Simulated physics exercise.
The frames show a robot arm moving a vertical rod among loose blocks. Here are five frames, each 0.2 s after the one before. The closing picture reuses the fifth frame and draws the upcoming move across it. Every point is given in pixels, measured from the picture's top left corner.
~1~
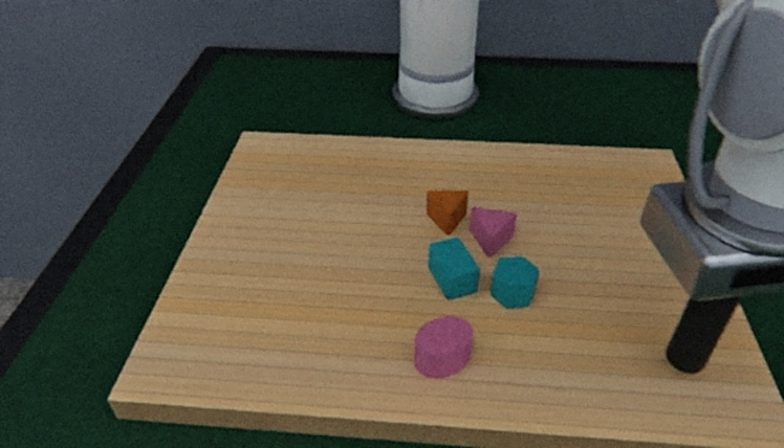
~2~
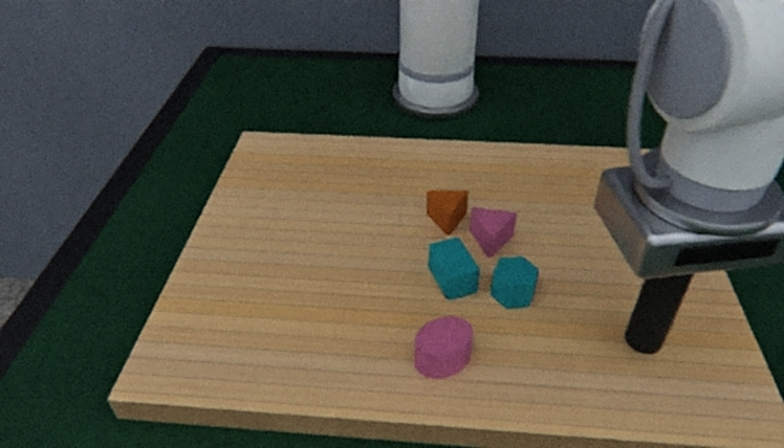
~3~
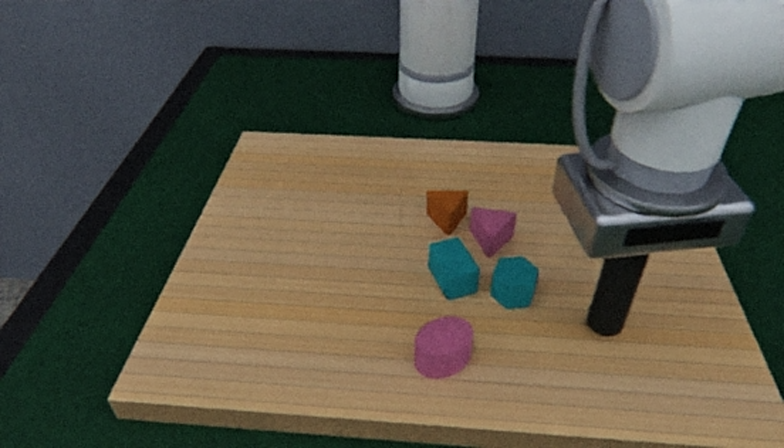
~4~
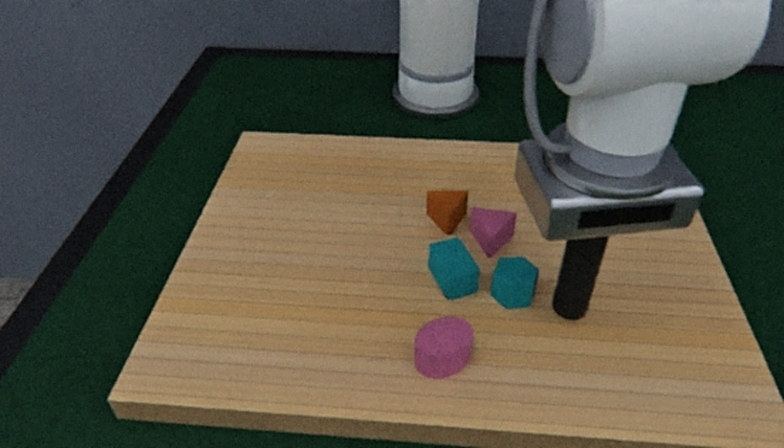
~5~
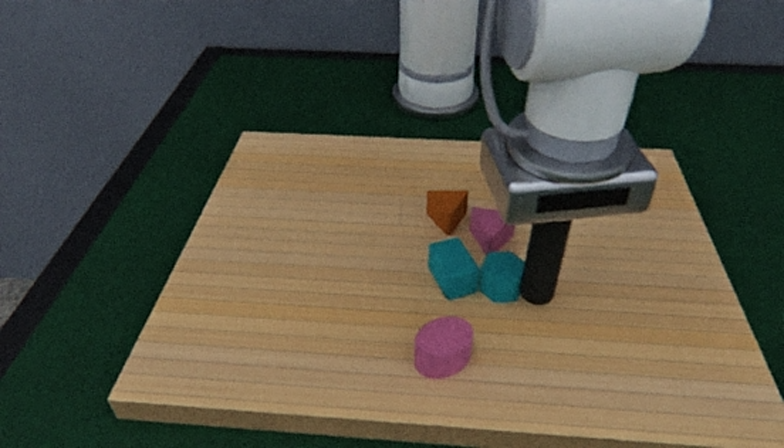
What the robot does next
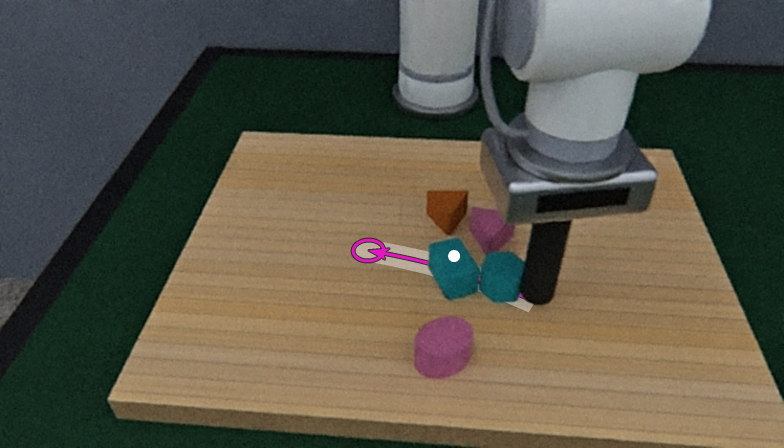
A robot arm moves its black rod left across the board and nudges a turquoise block.
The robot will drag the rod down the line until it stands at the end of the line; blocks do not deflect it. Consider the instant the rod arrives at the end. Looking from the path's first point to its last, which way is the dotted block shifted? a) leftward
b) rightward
(a)
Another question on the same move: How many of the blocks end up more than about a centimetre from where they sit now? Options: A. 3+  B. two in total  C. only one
That would be B.
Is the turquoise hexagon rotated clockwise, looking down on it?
I believe so.
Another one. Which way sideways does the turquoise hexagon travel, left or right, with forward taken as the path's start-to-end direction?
Side: Right.
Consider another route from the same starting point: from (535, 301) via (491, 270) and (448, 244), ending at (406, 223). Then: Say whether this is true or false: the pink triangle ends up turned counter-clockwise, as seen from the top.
The statement is false.
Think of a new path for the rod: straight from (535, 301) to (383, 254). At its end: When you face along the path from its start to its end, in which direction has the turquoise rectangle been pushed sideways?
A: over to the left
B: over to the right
I choose A.
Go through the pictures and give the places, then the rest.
In the first frame, lower end of the rod at (685, 359), tops of blocks, turquoise rectangle at (454, 256), pink triangle at (494, 218), turquoise hexagon at (516, 270).
In the second frame, rod at (643, 340), blocks as before.
In the third frame, rod at (605, 323), blocks as before.
In the fourth frame, rod at (569, 307), blocks as before.
In the fifth frame, rod at (537, 293), turquoise rectangle at (454, 256), pink triangle at (494, 218), turquoise hexagon at (504, 265).
The drawn path runs from (535, 301) through (479, 279) and (423, 262) to (368, 250); the dot is on the turquoise rectangle.
What follows on the original path. One third of the way, rod at (479, 270); turquoise rectangle at (407, 247); turquoise hexagon at (447, 245).
Two thirds of the way, rod at (422, 253); turquoise rectangle at (365, 243), turned 15° anticlockwise; turquoise hexagon at (392, 227).
At the end, rod at (368, 242); turquoise rectangle at (347, 246), turned 40° anticlockwise; pink triangle not moved; turquoise hexagon at (347, 210), turned 35° clockwise.
